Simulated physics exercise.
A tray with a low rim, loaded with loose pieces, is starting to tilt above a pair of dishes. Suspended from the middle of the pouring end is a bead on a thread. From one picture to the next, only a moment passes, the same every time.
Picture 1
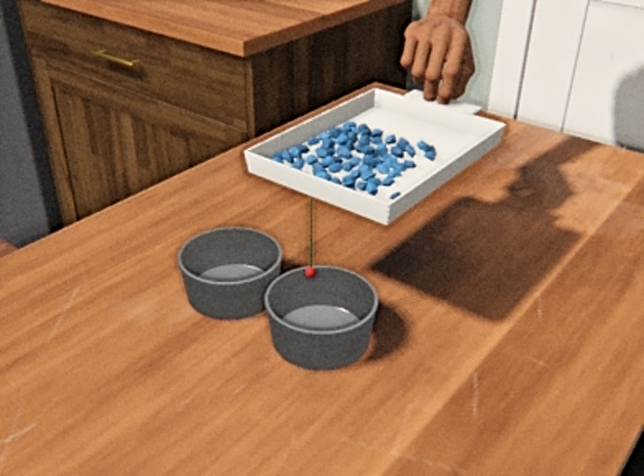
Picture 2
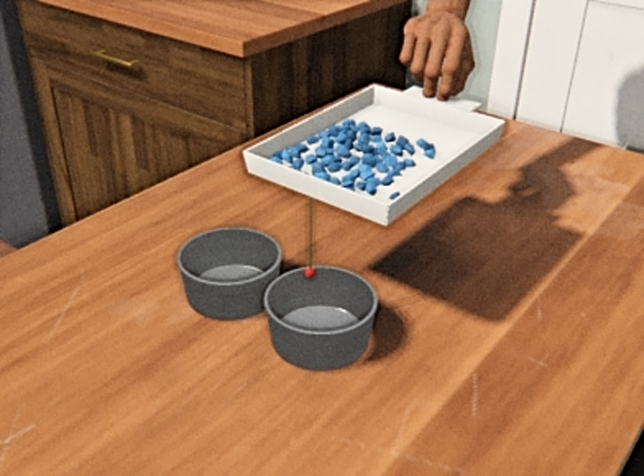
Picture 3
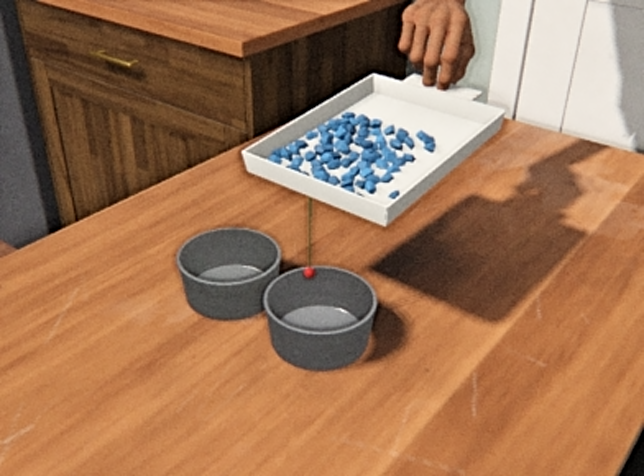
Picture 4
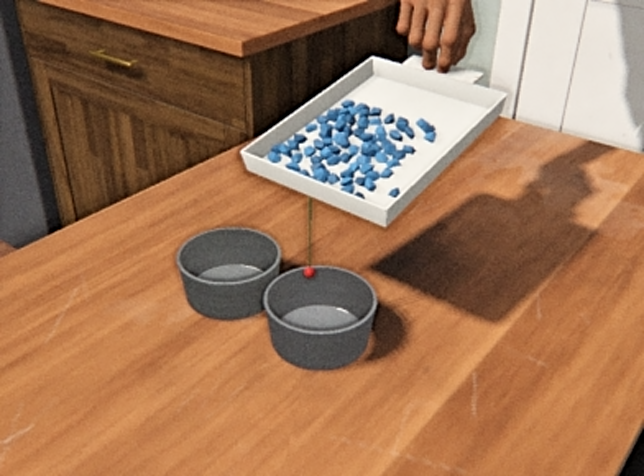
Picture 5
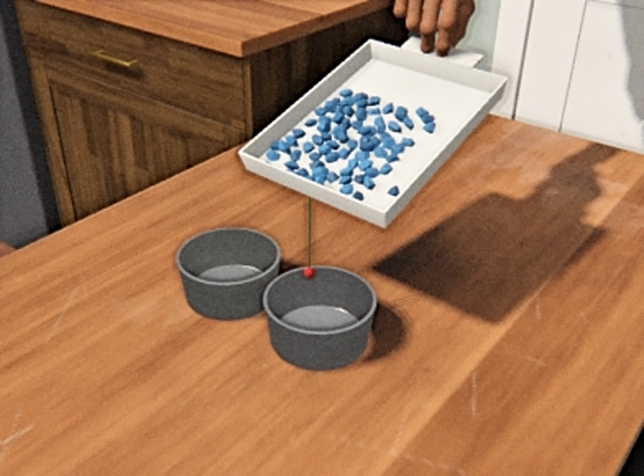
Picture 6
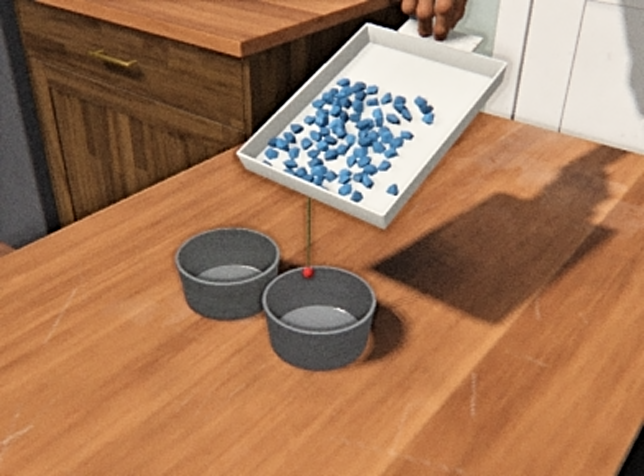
A hand gradually tilts a white tray of small blue stones above two gray dishes.
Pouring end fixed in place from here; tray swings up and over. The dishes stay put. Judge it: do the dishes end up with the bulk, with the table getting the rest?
Mostly spilled.
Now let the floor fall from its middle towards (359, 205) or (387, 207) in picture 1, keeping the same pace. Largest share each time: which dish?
Rightward dish at the first place, Rightward dish at the second.
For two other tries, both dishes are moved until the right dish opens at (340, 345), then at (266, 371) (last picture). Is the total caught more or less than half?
At place one the greater share; at place two a lesser share.
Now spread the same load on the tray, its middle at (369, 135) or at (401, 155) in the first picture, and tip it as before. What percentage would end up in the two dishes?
Shares: 40 % for the first, 40 % for the second.
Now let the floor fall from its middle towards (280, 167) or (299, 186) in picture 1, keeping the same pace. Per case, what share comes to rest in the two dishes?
About 90 % and about 50 %.
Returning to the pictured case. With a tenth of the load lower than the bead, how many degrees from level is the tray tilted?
The angle is around 95°.
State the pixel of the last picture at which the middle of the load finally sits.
Once nothing moves, the middle sits near (271, 373).
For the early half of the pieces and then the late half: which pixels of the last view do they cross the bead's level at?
Half one: (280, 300), half two: (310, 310).
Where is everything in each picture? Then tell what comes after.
Corners of the pouring end near (249, 151) and (388, 202), level; middle of the load near (347, 154), aquarium stones; left dish near (195, 293); right dish near (286, 341); bead on its thread near (311, 272), in the first frame.
Corners of the pouring end near (248, 151) and (387, 203), level; middle of the load near (346, 153), in the second frame.
Corners of the pouring end near (246, 151) and (386, 205), tipped barely, lowest at the right corner; middle of the load near (346, 149), in the third frame.
Corners of the pouring end near (245, 151) and (385, 207), tipped a little, lowest at the right corner; middle of the load near (345, 143), in the fourth frame.
Corners of the pouring end near (243, 151) and (383, 209), tipped clearly, lowest at the right corner; middle of the load near (343, 137), in the fifth frame.
Corners of the pouring end near (241, 152) and (382, 212), tipped clearly, lowest at the right corner; middle of the load near (341, 133); left dish near (193, 293); right dish near (284, 342), in the sixth frame.
Shortly afterwards, tray tipped steeply; all but a few on the tray; only a few in the air.
Next, tray tipped past a quarter turn; near a quarter on the tray; a little in the right dish; near a third outside both; near a quarter in the air.
Some moments later, tray tipped past a quarter turn; near a third in the right dish; near two thirds outside both.
In the end, tray tipped past a quarter turn; near a third in the right dish; none at all in the left dish; near two thirds outside both.
